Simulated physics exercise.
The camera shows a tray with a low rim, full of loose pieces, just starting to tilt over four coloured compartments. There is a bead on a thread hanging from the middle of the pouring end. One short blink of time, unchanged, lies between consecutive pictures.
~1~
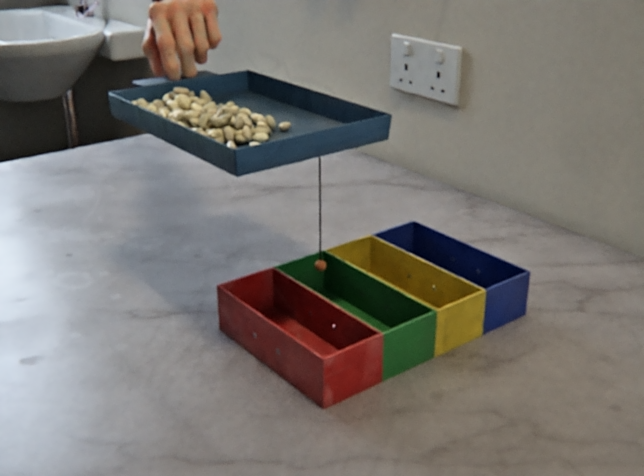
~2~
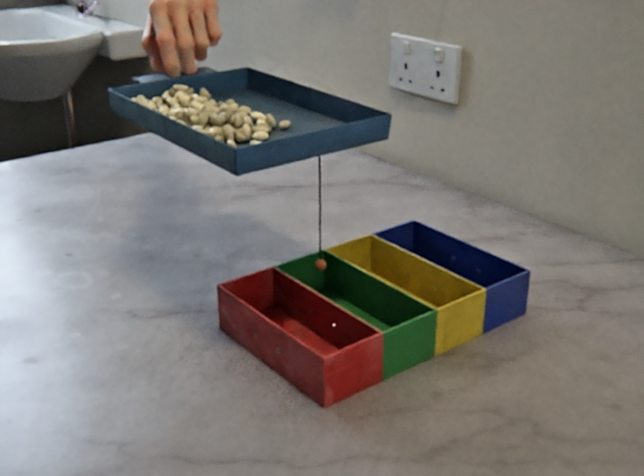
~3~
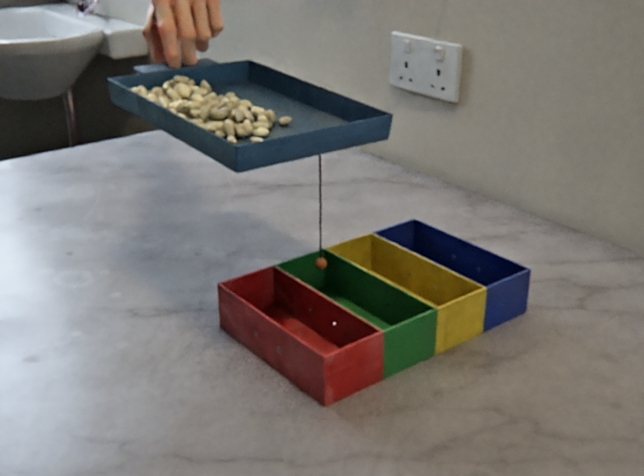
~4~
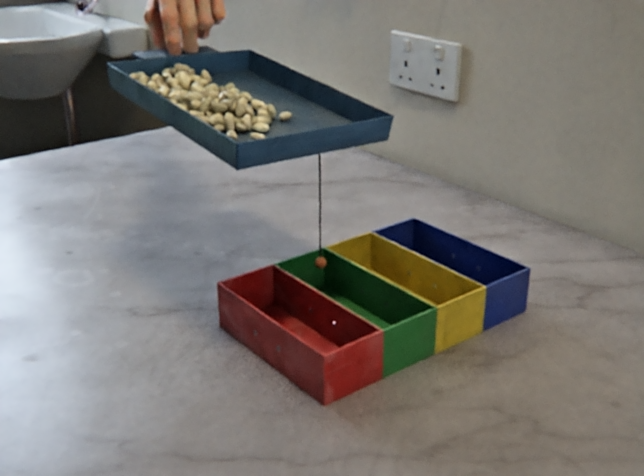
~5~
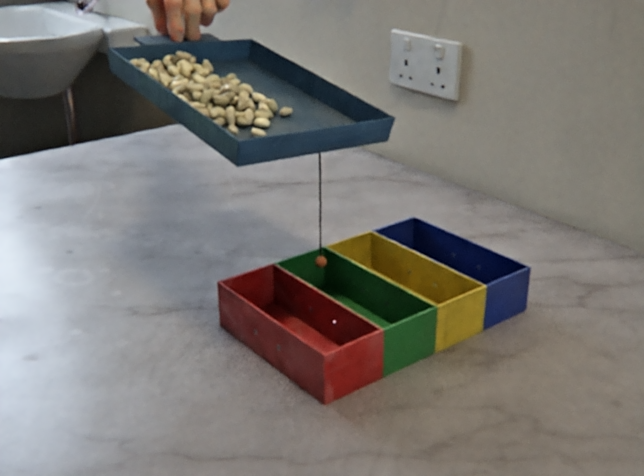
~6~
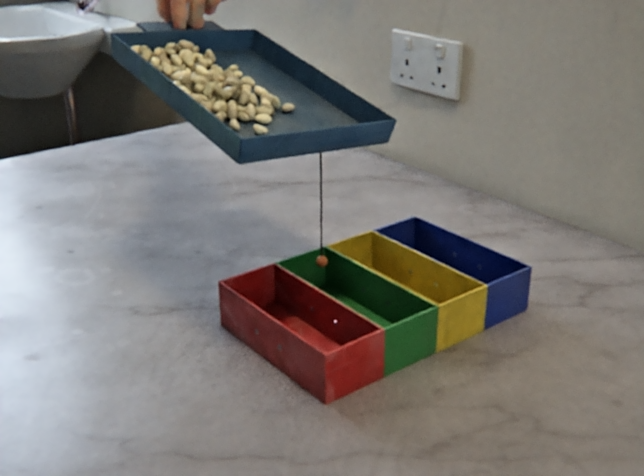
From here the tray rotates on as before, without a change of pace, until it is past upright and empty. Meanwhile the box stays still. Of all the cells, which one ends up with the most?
The yellow one ends up with the most.
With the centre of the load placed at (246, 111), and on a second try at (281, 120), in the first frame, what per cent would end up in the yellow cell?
70 and 80 per cent.
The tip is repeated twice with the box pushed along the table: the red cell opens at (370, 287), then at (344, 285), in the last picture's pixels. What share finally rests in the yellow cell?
About 0 per cent, then about 10 per cent.
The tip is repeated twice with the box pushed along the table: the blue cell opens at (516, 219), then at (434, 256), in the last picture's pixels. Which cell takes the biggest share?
Result 1: The cell in red. Result 2: The yellow cell.
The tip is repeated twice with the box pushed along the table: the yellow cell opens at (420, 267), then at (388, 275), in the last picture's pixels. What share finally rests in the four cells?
It would be roughly 100 per cent in the first placement and roughly 100 per cent in the second.
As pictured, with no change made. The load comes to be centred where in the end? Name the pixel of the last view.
Resting centre, last frame: Roughly (409, 305).
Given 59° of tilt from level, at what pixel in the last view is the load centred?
Near (332, 100).
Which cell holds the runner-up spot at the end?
After the leader, it is the cell in green.
Soon, tray tipped steeply; nearly all on the tray; a stray few in the yellow cell; a stray few falling or outside the box.
A while on, tray tipped right over; about two thirds on the tray; a small part in the yellow cell; a stray few in the blue cell; a stray few in the green cell; a small part falling or outside the box.
Towards the end, tray tipped past a quarter turn; most in the yellow cell; about a quarter in the green cell; a small part in the blue cell; a stray few falling or outside the box.
Finally, tray tipped past a quarter turn; most in the yellow cell; about a quarter in the green cell; a small part in the blue cell; none in the red cell; a stray few outside the box.
